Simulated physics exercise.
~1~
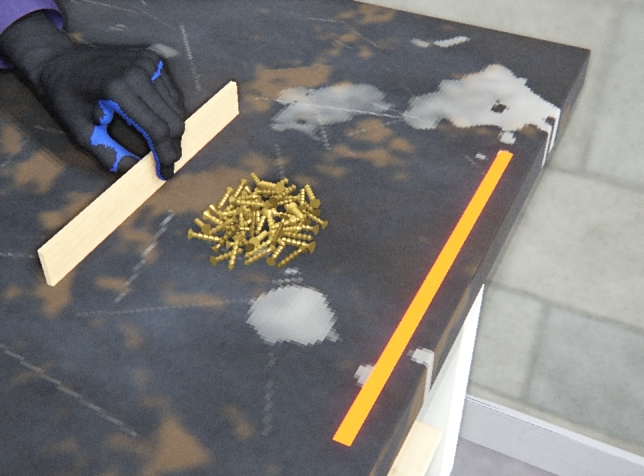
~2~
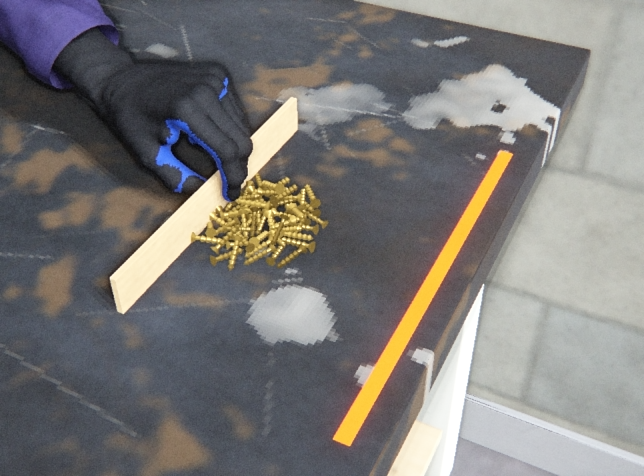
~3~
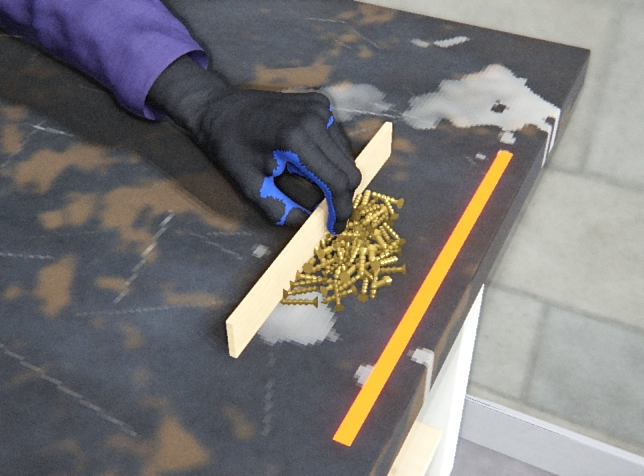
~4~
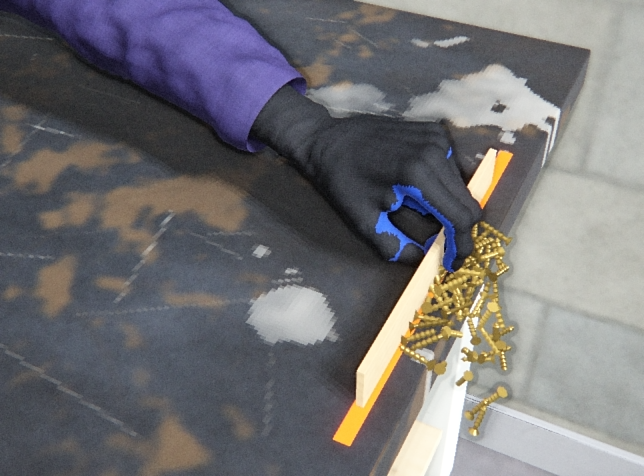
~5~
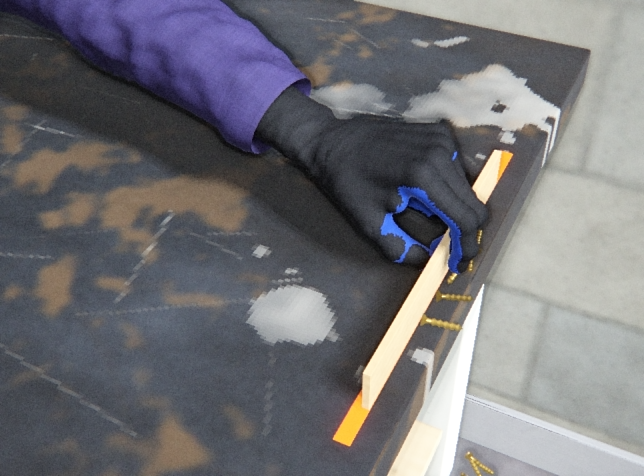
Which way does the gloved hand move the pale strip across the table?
The hand moves the pale strip to the right, towards the orange line near the table's edge.
A small heap of gold-coloured screws lies in the middle of a dark, blotchy tabletop with brown and pale grey patches, seen from above at an angle. At the left, a hand in a black and blue glove, with a purple sleeve, holds a pale, straight strip upright, while a bright orange line runs near the table's right edge. The hand moves the strip right until it meets the screws, then pushes them across the table. The strip stops at the orange line as most of the screws spill over the edge, and only a few remain on the rim.
